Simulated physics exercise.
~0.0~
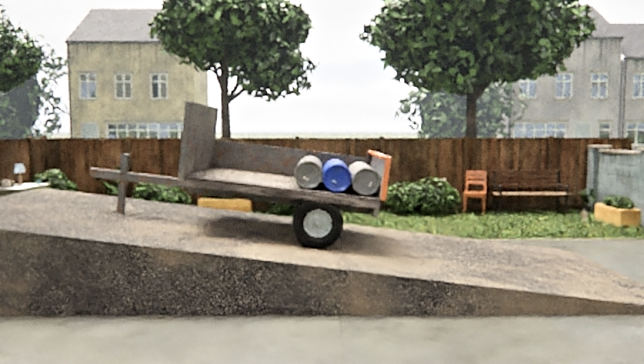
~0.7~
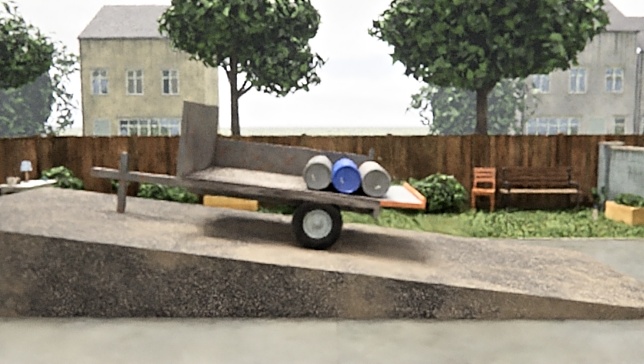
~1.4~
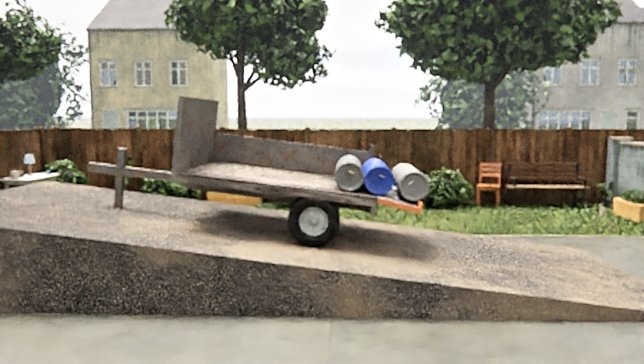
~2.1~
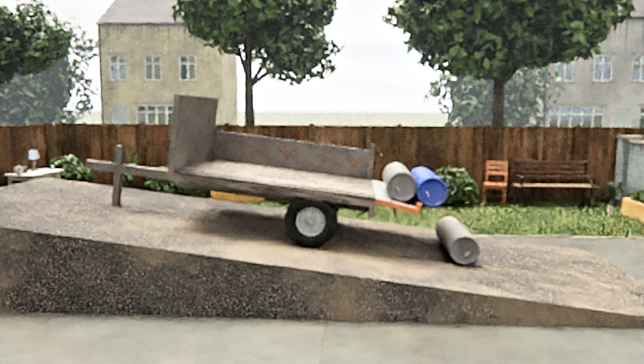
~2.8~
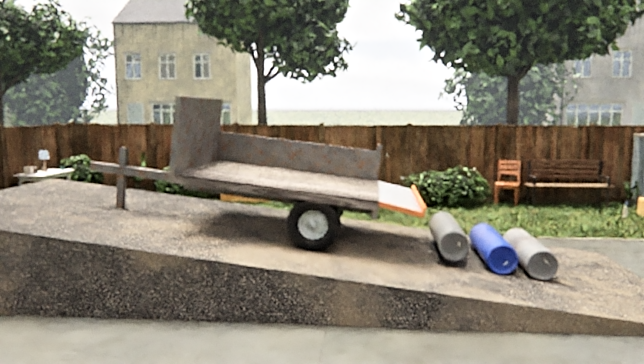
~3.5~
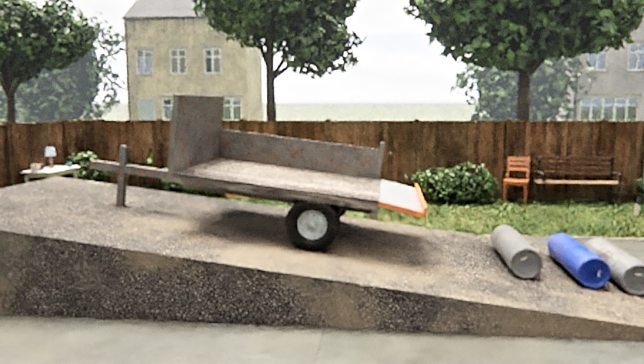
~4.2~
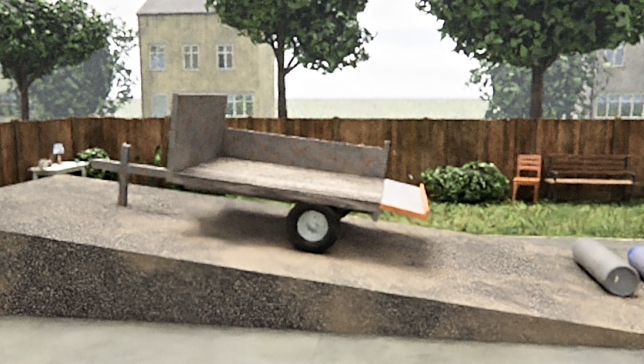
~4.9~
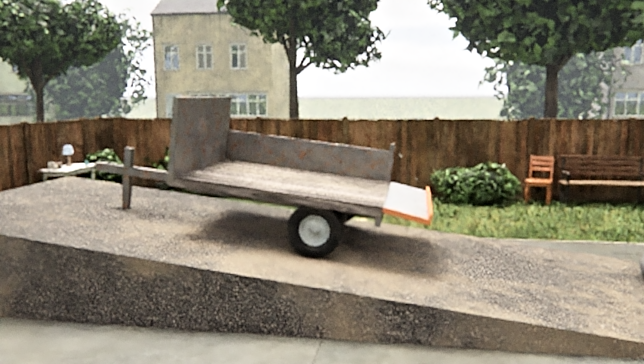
On a sloping ramp in front of a wooden fence, a parked trailer's tailgate dropped open, and three cylinders, the middle one blue, rolled right, tumbled off it one after another onto the ground and kept rolling down the slope out of view.
